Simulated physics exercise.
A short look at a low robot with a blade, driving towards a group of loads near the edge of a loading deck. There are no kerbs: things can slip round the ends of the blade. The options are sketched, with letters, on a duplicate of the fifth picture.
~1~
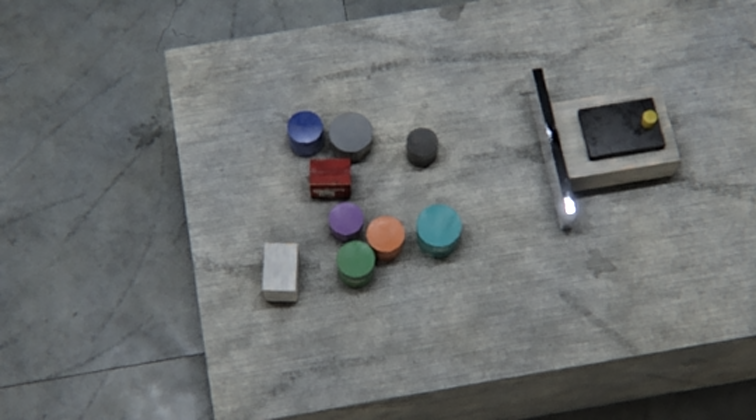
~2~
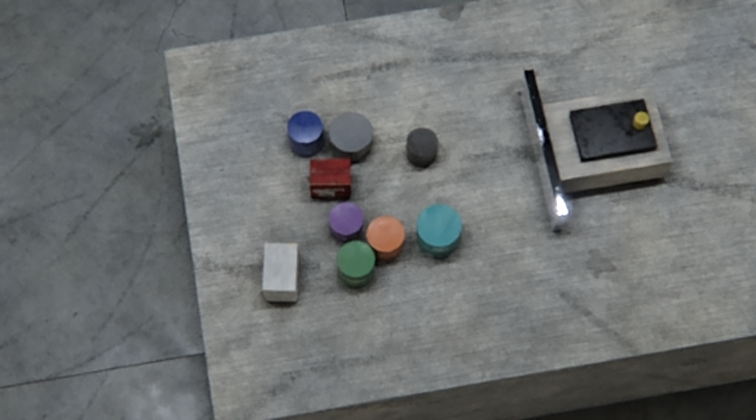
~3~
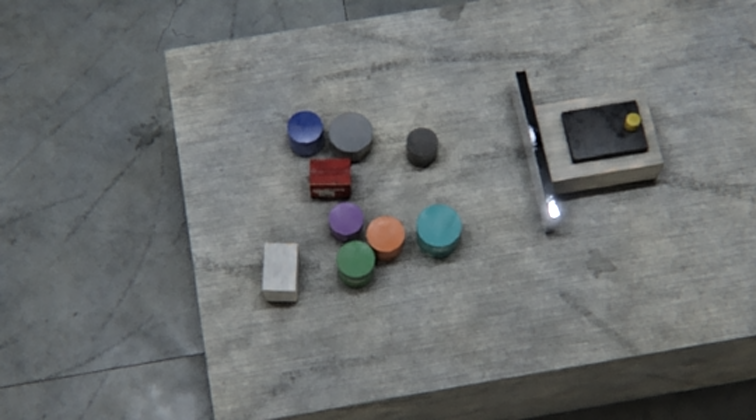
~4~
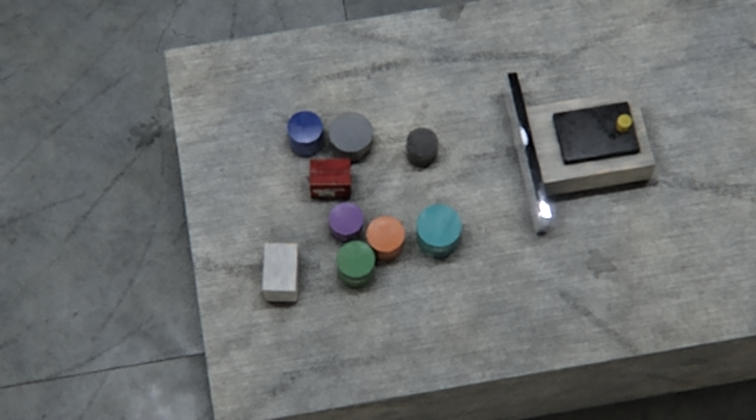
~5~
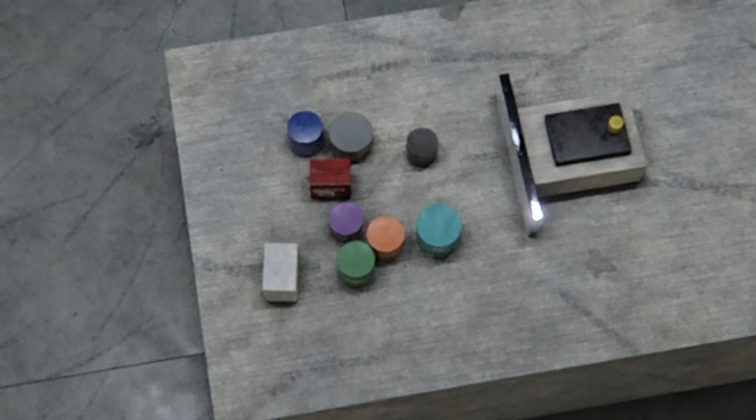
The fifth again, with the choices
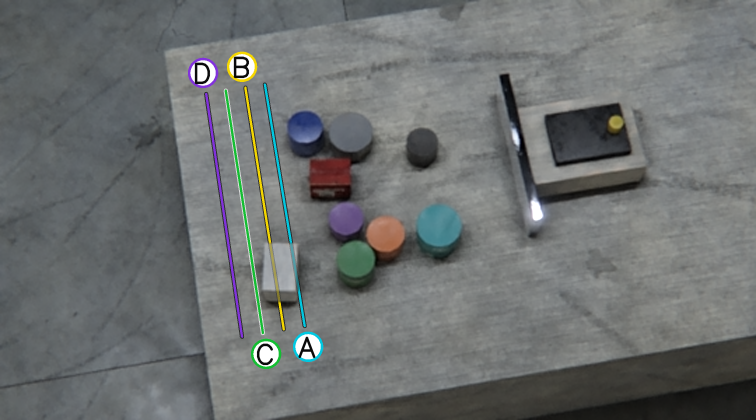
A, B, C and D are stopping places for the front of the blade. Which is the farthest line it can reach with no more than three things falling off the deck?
It should halt at D.
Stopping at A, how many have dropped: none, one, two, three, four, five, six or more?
By then, none.
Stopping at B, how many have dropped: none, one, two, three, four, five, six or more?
The count is none.
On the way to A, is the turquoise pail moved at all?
By then, yes.
On the marked copy, A at (284, 201); B at (264, 205); C at (244, 208); D at (223, 211).
Taking D. A third of the way, robot (477, 152); green pail (343, 272); purple pail (332, 218).
Two thirds of the way, robot (371, 169); blue canister (233, 129); white crate (260, 278).
When it is over, robot (287, 182); blue canister over the edge; orange pail over the edge; two fallen.
As for the rest, A is within the limit but short; B is within the limit but short; C is within the limit but short.
